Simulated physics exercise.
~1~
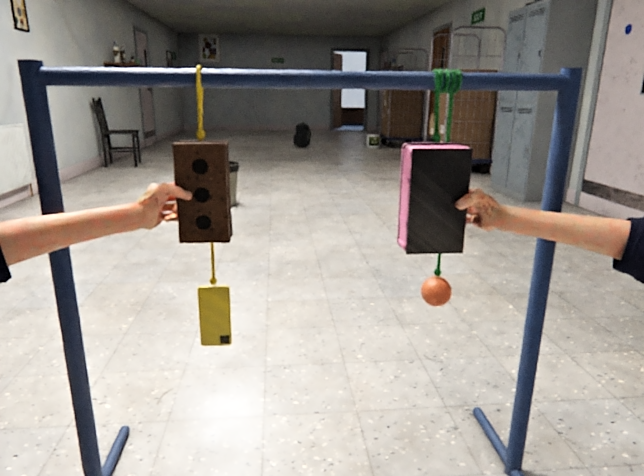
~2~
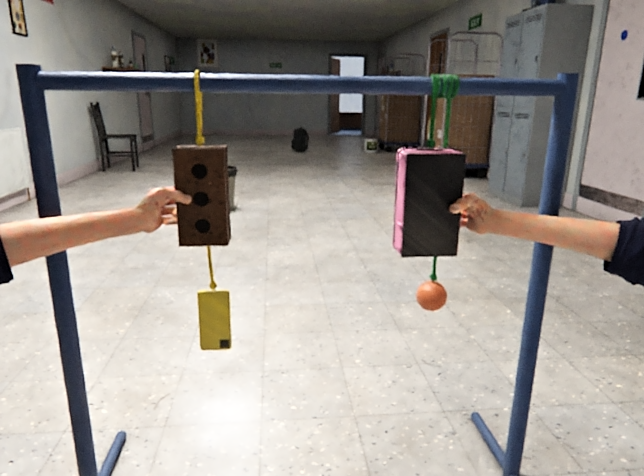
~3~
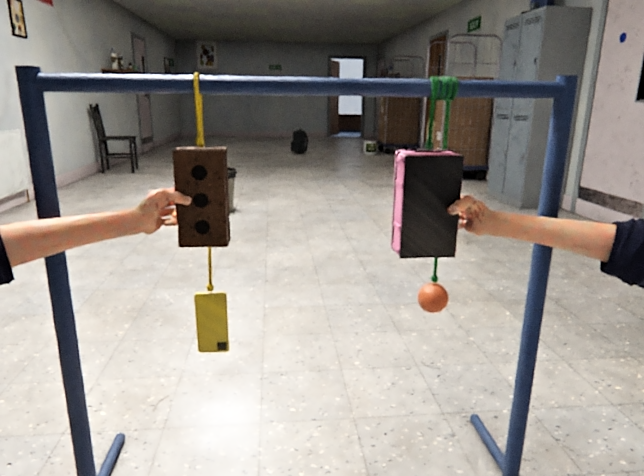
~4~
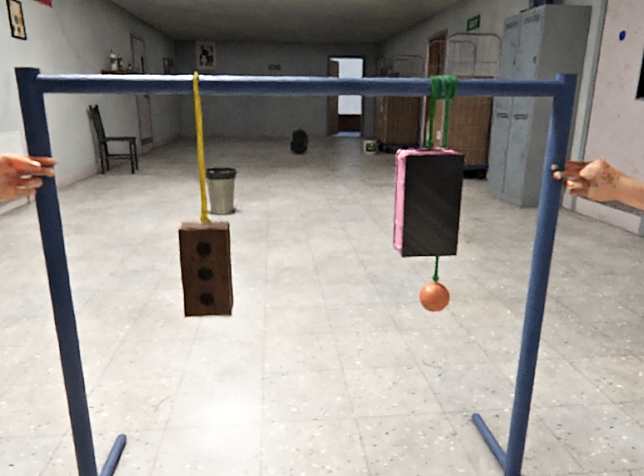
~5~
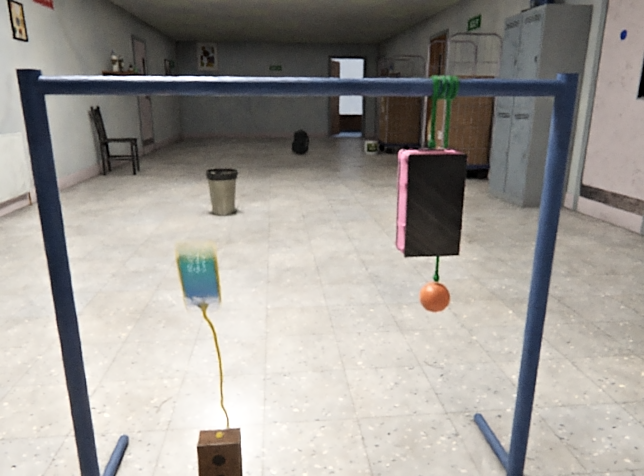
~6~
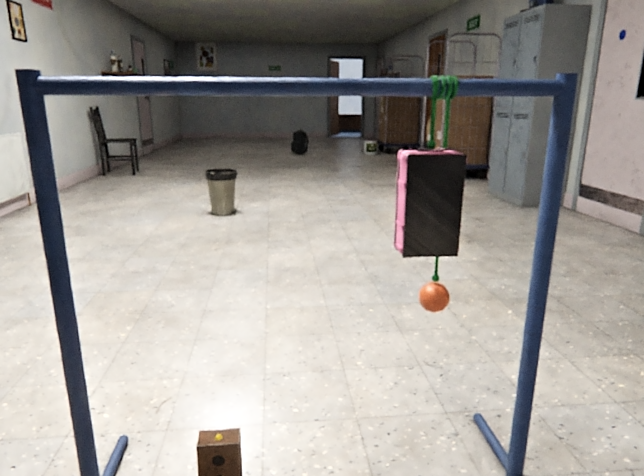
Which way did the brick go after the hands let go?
It went down, dropping from below the rail to the floor.
